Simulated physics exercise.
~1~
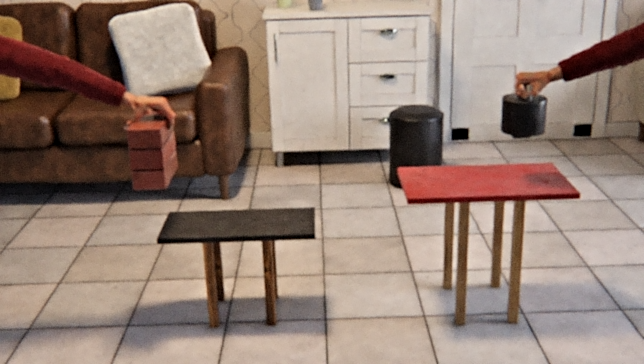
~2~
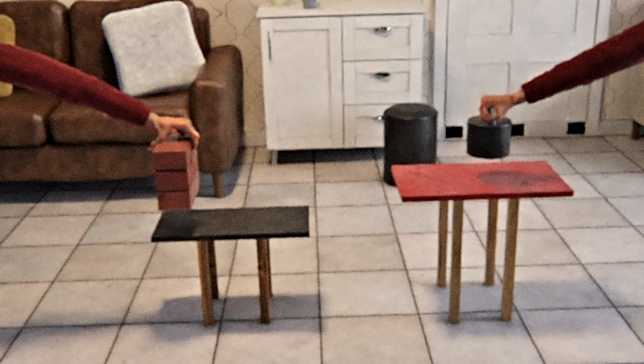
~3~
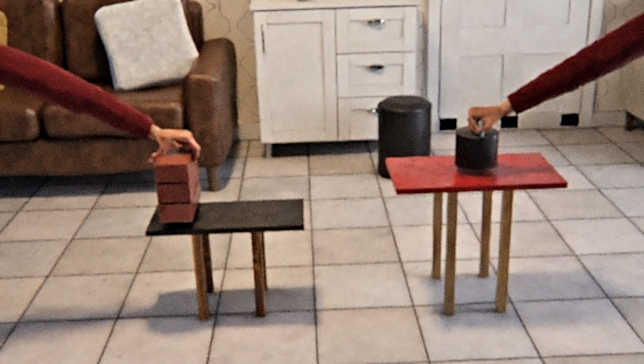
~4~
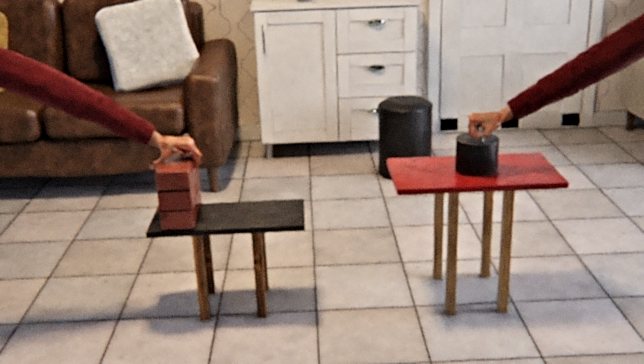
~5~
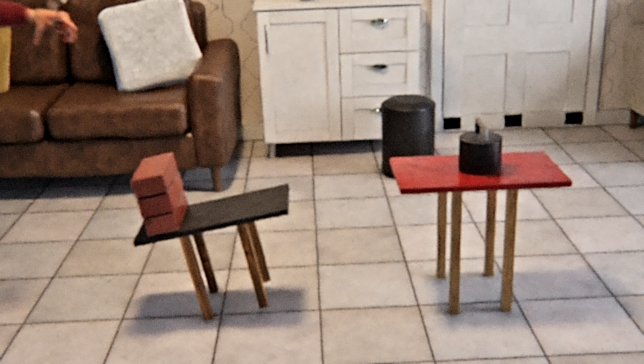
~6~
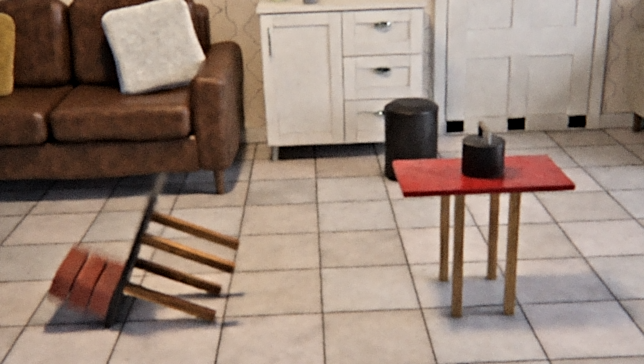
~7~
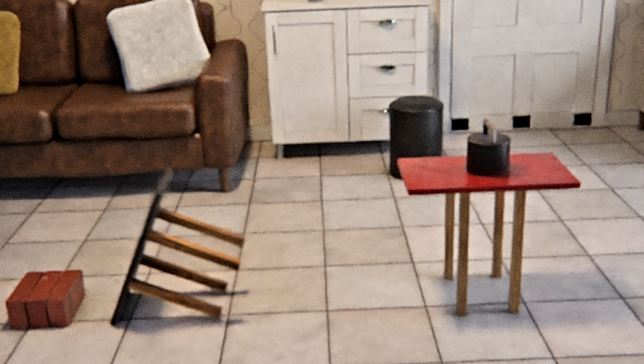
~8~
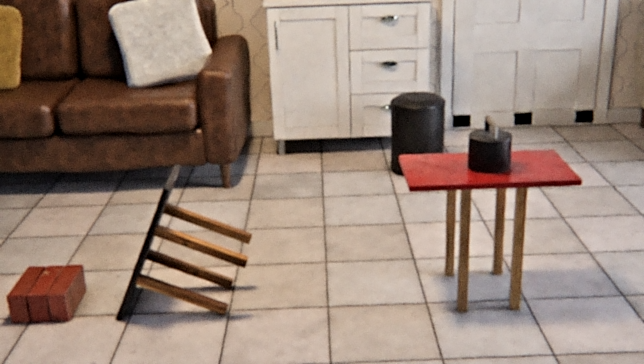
Tiled living room, hands setting bricks on a black table and a dark cylinder on a red one, only the black table toppling.
